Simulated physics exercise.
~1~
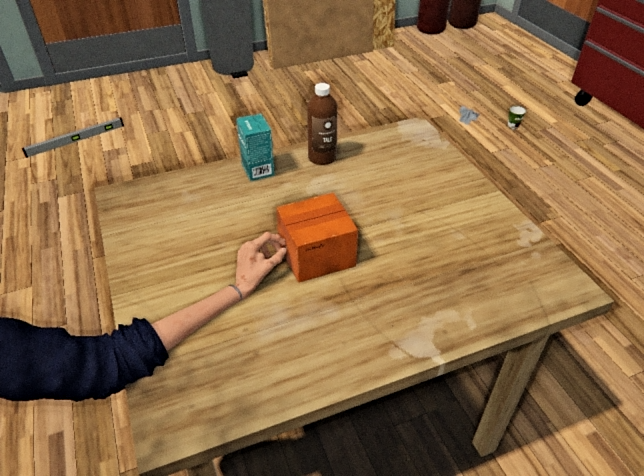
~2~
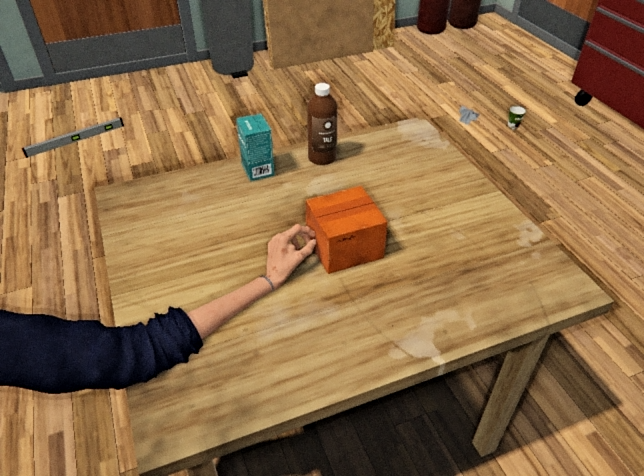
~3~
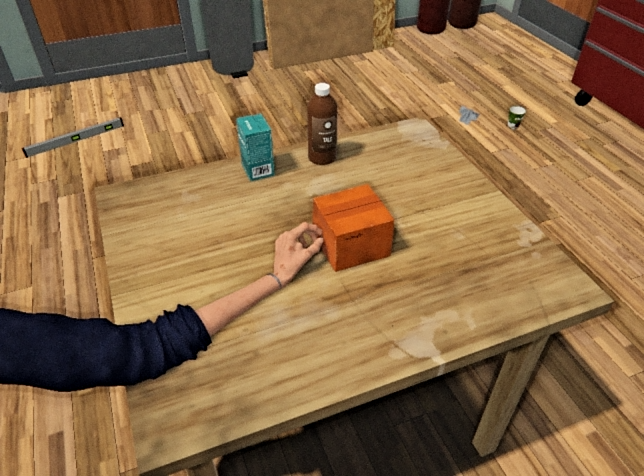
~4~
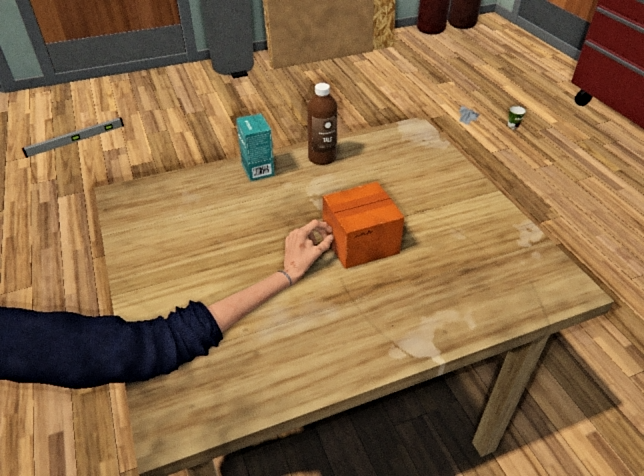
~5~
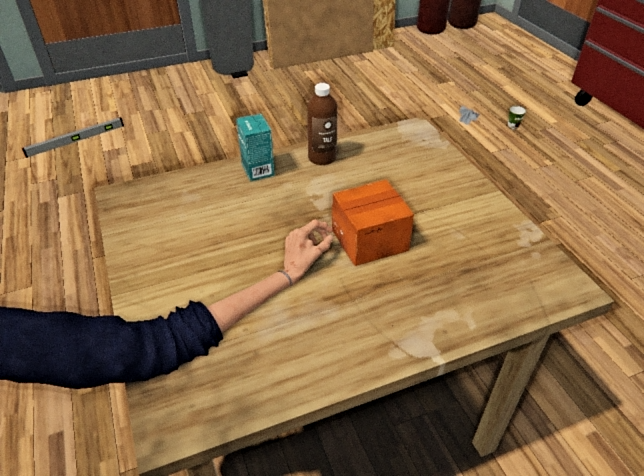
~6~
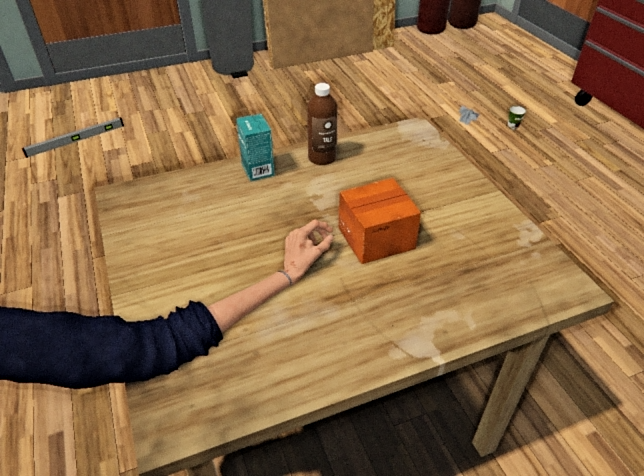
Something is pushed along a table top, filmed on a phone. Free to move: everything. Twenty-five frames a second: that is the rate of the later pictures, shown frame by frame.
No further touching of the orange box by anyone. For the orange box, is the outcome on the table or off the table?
It ends up on the table.
Then, 0.10 s past the last view, orange box displaced a little near (384, 219).
Then, 0.50 s past the last view, orange box resting near (384, 219).
Finally, moved from the start, orange box. Final places as the last picture's camera would see them, orange box near (384, 219).
